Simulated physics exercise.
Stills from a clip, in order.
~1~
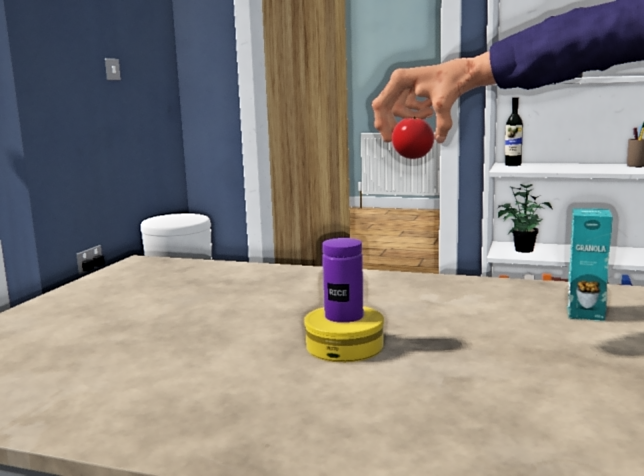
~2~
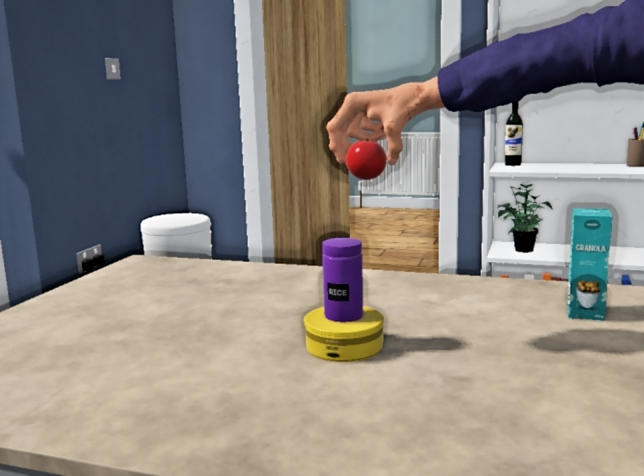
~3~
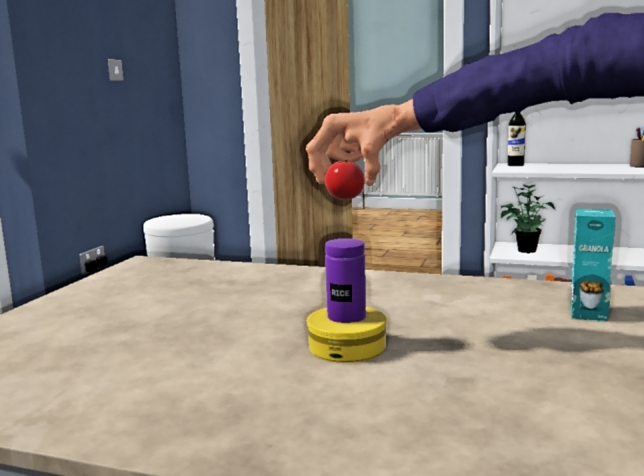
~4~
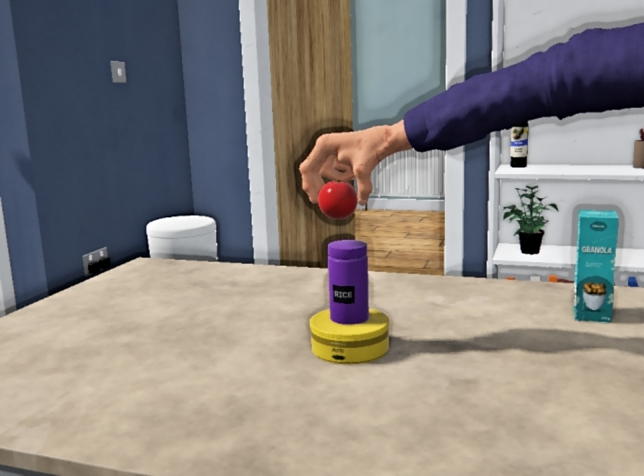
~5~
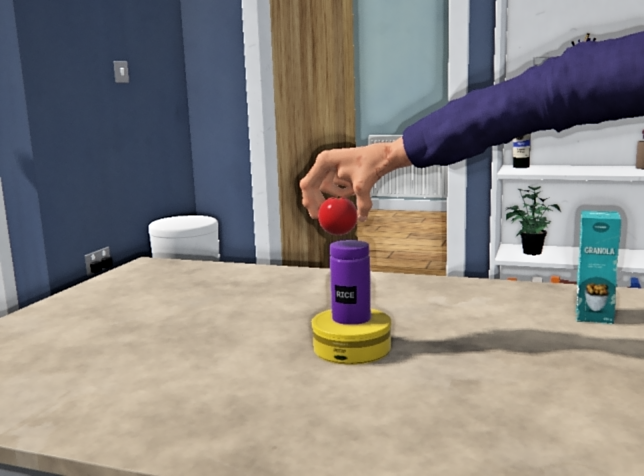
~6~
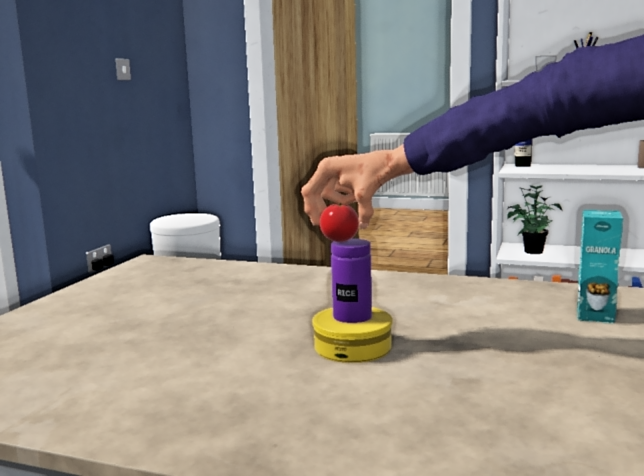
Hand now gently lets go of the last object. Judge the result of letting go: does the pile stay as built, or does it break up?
The pile stays as built.
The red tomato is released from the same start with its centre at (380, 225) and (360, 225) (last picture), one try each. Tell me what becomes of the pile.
Case one: The pile topples; case two: It stands firm.
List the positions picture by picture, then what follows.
Still above its spot; red tomato (413, 138); turquoise carton (589, 264), in the first picture.
Still above its spot; red tomato (366, 159); yellow tub (344, 333), in the second picture.
Still above its spot; red tomato (345, 180); purple jar (346, 280), in the third picture.
Still above its spot; red tomato (338, 200); turquoise carton (595, 266), in the fourth picture.
Still above its spot; red tomato (338, 216); yellow tub (352, 335), in the fifth picture.
In place under the hand; red tomato (340, 223); purple jar (352, 280), in the sixth picture.
Then, 0.70 s after the last picture, things are still on the move.
Then, 1.60 s after the last picture, nothing has stirred.
Then, 2.50 s after the last picture, red tomato resting near (339, 223).
At rest, all 4 in place. Seen from the same camera at the end, red tomato near (339, 223). The pile stays up.
